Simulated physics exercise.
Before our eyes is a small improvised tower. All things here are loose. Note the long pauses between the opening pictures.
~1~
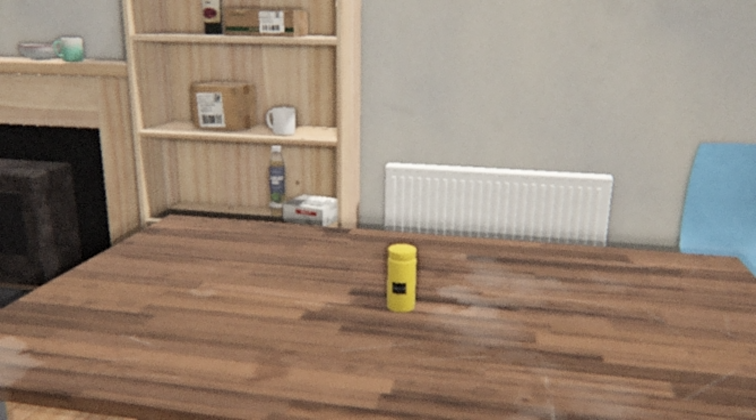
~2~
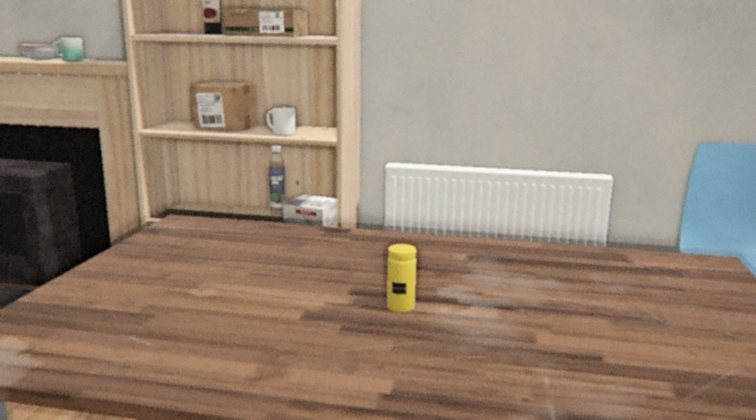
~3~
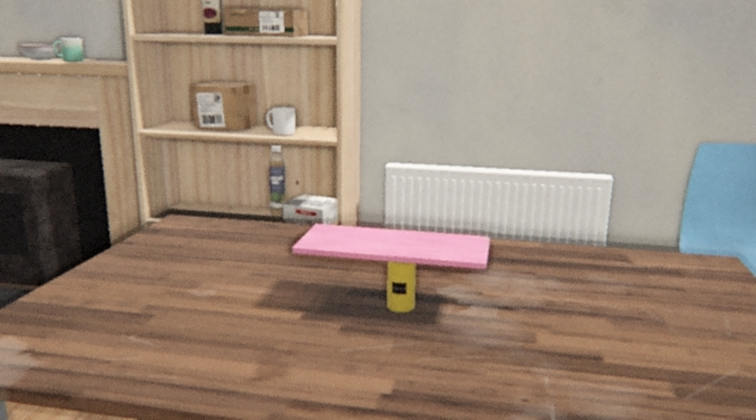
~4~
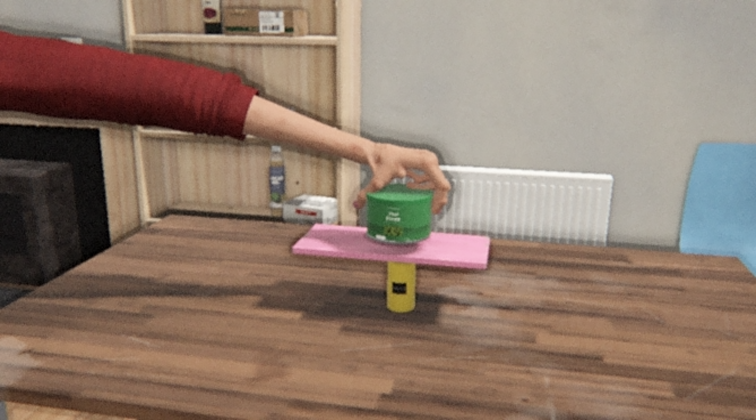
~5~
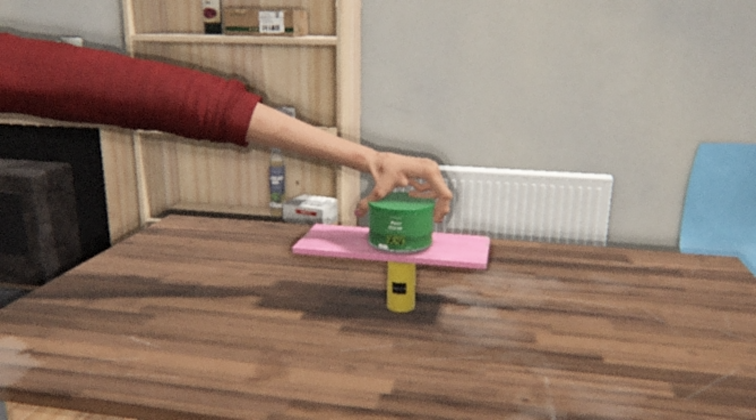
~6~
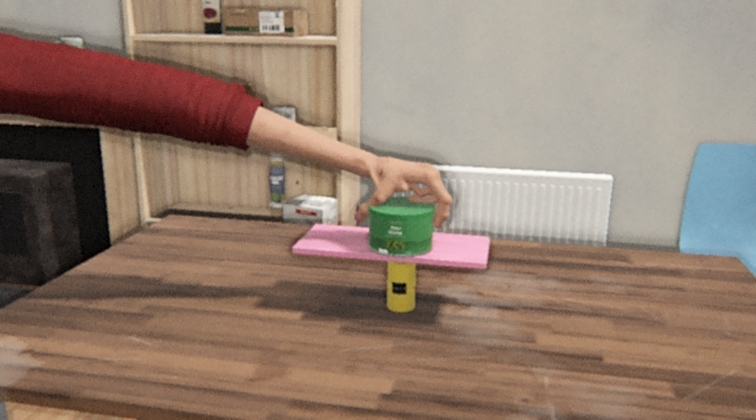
A hand in a red sleeve reaches in from the left and lowers a green tub a short way onto a pink board, keeping hold of it. The board, absent at first, appears flat across the top of a yellow shaker on a wooden table. The fixed, slightly raised view also shows shelves and a dark fireplace at left, a white radiator behind, and a blue chair at right.
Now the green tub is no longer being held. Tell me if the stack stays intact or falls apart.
The stack stays intact.
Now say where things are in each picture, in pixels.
In the first frame, the last thing is not in view yet; yellow shaker (401, 278).
In the second frame, the last thing is not in view yet; yellow shaker (401, 278).
In the third frame, the last thing is not in view yet; yellow shaker (401, 278).
In the fourth frame, still above its spot; green tub (399, 213); yellow shaker (401, 278).
In the fifth frame, still above its spot; green tub (401, 222); yellow shaker (401, 278).
In the sixth frame, set down, still held; green tub (401, 226); yellow shaker (401, 278).
Then, 0.20 s later than the last frame, all is still.
Then, 0.50 s later than the last frame, green tub resting near (401, 227).
When it is over, all 3 as before. End places, in pixels of the last picture, green tub near (401, 227). The stack stays up.
